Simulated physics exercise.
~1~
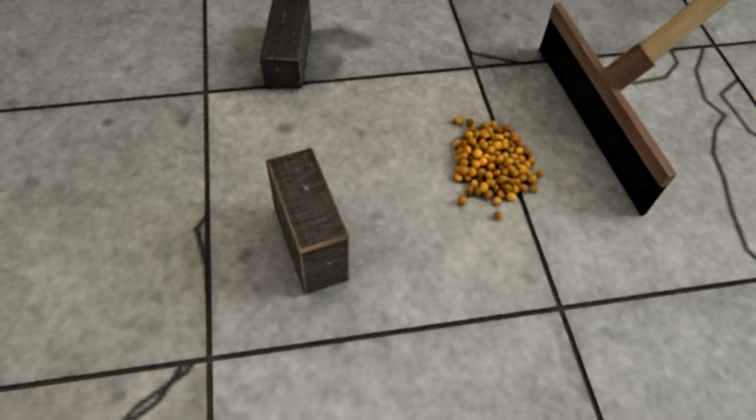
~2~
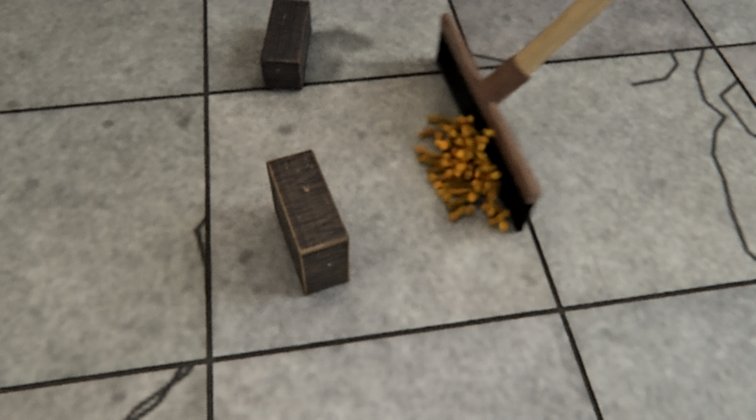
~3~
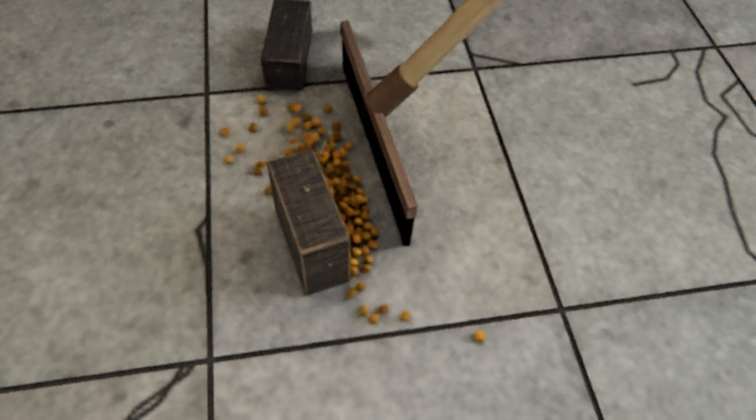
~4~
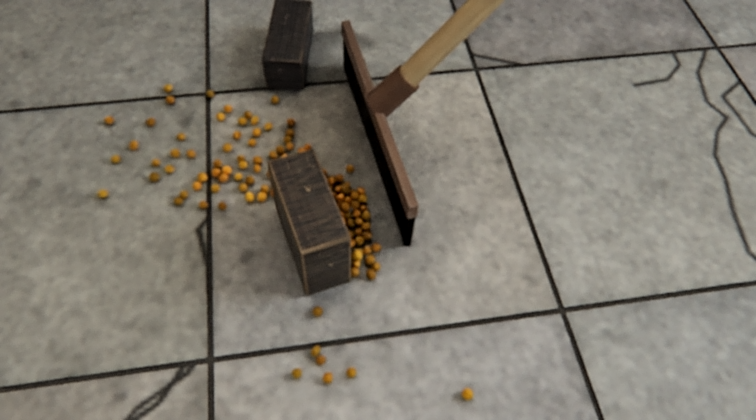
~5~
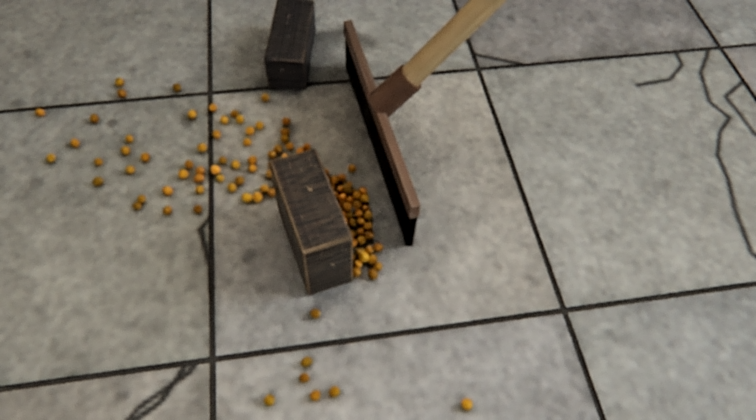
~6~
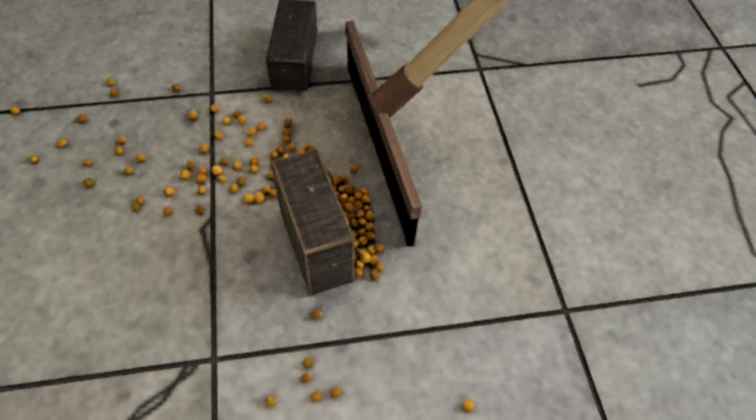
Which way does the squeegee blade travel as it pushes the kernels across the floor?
The squeegee blade travels to the left, toward the two dark blocks, before it comes to a stop.
